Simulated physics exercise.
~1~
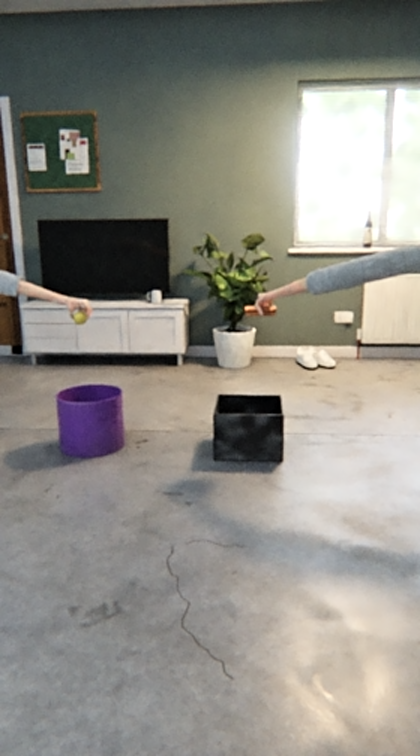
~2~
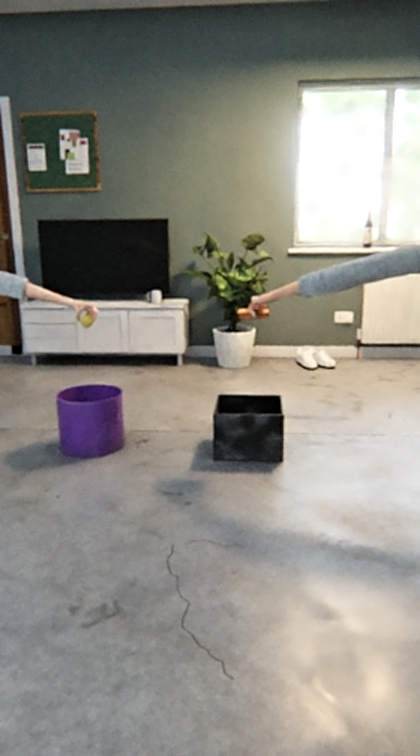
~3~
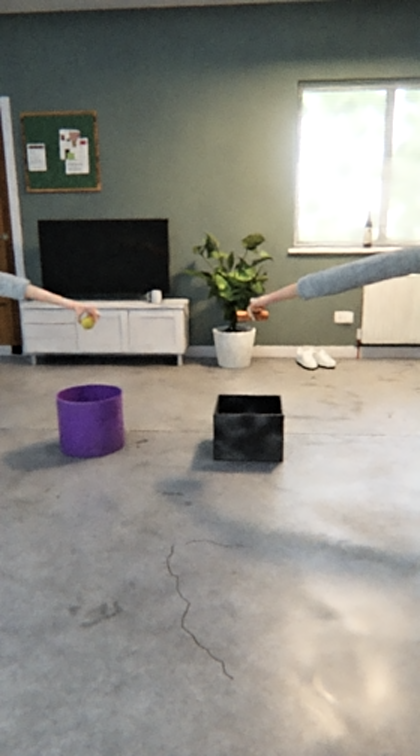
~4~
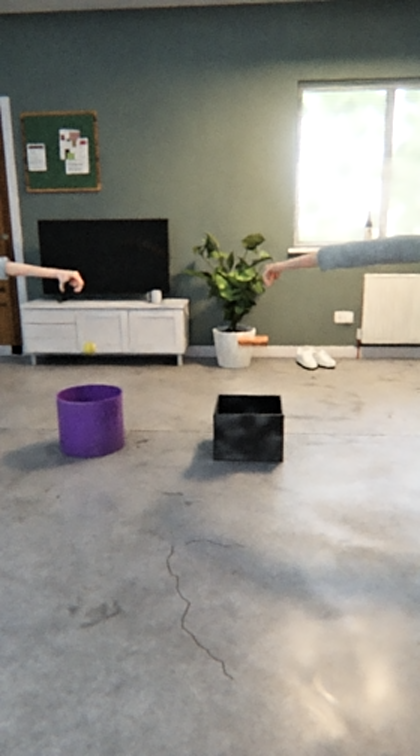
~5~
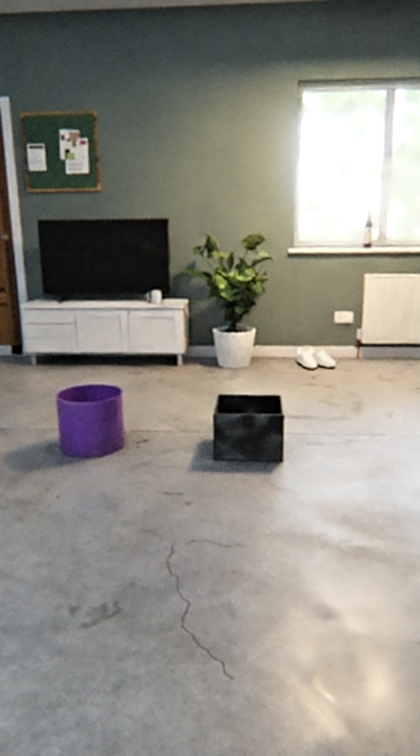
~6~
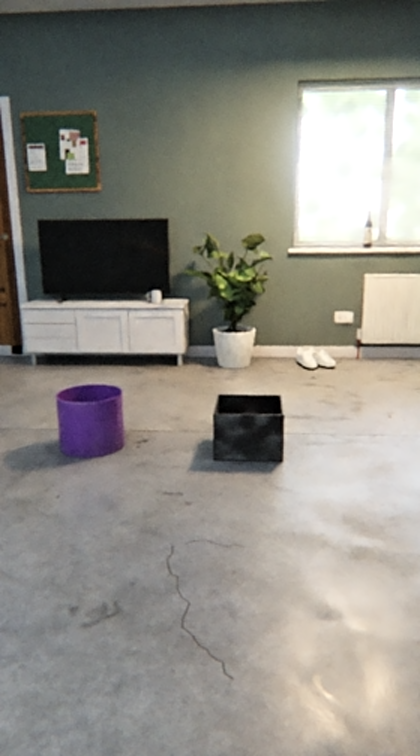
Two arms in grey sleeves reach in from opposite sides of a green-walled room with a smooth grey floor, seen from the front by a still camera. The left hand holds a yellow apple above a purple round bin, and the right hand holds an orange case above a black square crate. A television, a potted plant and white shoes sit along the back wall. The hands shift slightly, then let go, and both objects drop as the arms draw back. The apple and the case land inside the containers, out of sight, leaving both containers standing unmoved.
